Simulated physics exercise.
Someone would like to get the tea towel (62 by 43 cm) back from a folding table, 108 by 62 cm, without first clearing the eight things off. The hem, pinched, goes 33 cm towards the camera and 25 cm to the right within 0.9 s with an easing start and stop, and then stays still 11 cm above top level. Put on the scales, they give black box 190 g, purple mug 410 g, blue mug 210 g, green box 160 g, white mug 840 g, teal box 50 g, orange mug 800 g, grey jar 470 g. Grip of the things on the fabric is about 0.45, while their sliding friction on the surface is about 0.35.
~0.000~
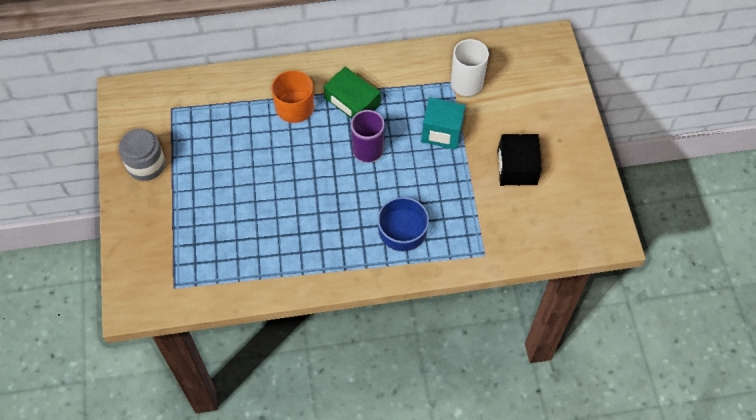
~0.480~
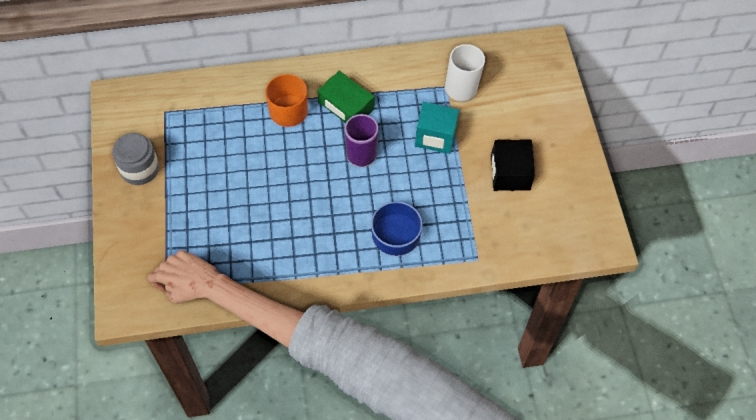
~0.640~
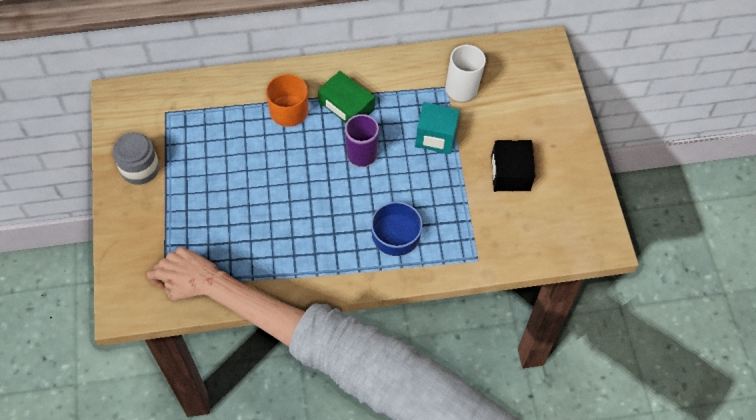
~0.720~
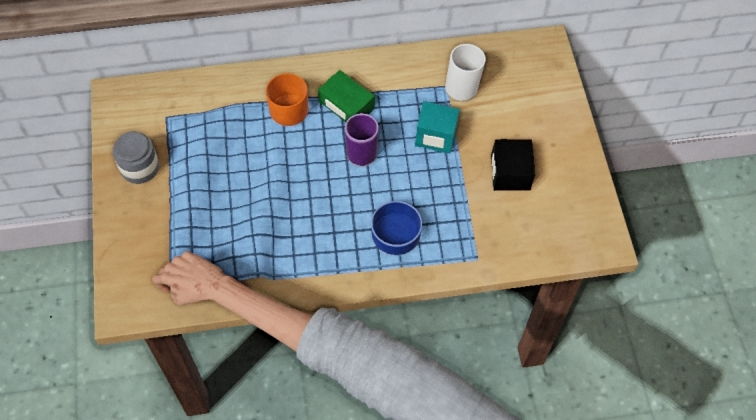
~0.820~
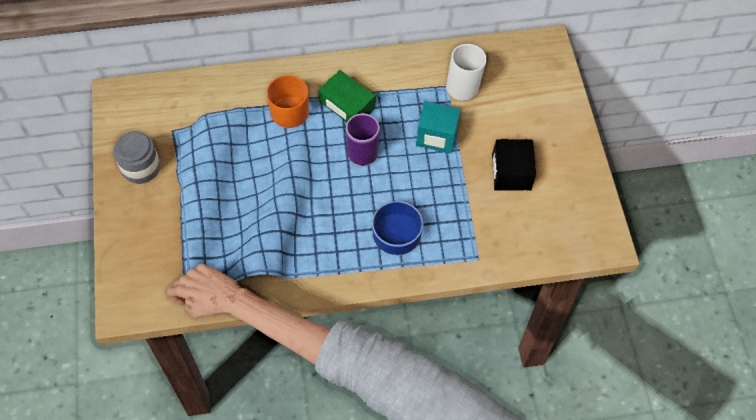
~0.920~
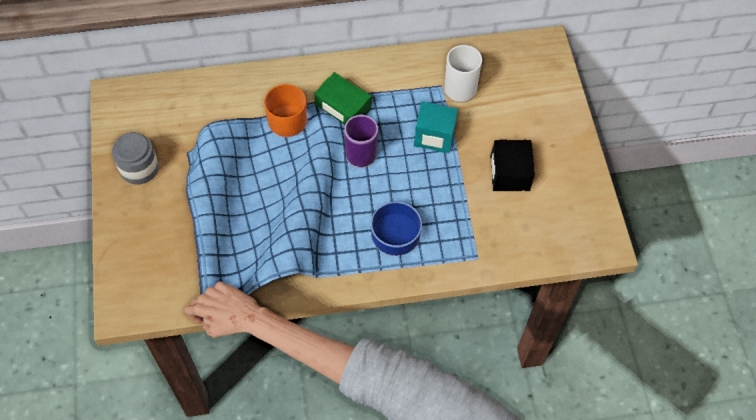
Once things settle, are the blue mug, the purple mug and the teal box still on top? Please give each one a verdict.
Blue mug, still on top; purple mug, still on top; teal box, still on top.
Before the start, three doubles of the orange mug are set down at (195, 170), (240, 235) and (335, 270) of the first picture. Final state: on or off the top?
Log, in listed order - lost / lost / lost.
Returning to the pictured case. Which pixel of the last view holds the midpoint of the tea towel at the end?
I'd say it sits around (338, 267) in the last picture.
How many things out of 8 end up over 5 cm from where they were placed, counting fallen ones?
Tally: 5.
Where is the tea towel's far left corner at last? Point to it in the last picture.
In the final picture you'd find it somewhere near (158, 322).
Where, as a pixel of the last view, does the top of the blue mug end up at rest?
(440, 243).
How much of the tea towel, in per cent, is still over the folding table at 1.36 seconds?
Around 75 percent.
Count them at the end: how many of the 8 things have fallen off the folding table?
My count is 0.
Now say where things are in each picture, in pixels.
In the first picture, blue mug (403, 219); purple mug (368, 124); teal box (444, 113); tea towel corners (174, 288) (171, 108) (485, 256).
In the second picture, tea towel corners (165, 112) (478, 261); grip (165, 289).
In the third picture, tea towel corners (165, 113) (478, 261); grip (165, 286).
In the fourth picture, tea towel corners (166, 117) (478, 260); grip (170, 290).
In the fifth picture, orange mug (287, 92); tea towel corners (172, 131) (479, 260); grip (185, 303).
In the sixth picture, blue mug (396, 224); purple mug (361, 129); teal box (437, 117); tea towel corners (187, 153) (478, 259); grip (202, 321).
At 1.1 s, 95 % of the tea towel is still over the top; purple mug 2 cm off its start, teal box 2 cm off its start, blue mug 2 cm off its start.
At 1.2 s, 85 % of the tea towel is still over the top; purple mug 8 cm off its start, blue mug 6 cm off its start, teal box 5 cm off its start.
At 1.4 s, 75 % of the tea towel is still over the top; purple mug 12 cm off its start at (359, 180), blue mug 9 cm off its start at (438, 236), teal box 8 cm off its start at (399, 127).
At 1.5 s, 70 % of the tea towel is still over the top; purple mug 16 cm off its start, teal box 11 cm off its start, blue mug 10 cm off its start.
At 3.1 s, 70 % of the tea towel is still over the top; purple mug 16 cm off its start at (357, 198), teal box 11 cm off its start at (391, 138), blue mug 10 cm off its start at (440, 243), orange mug 32 cm off its start at (249, 224).
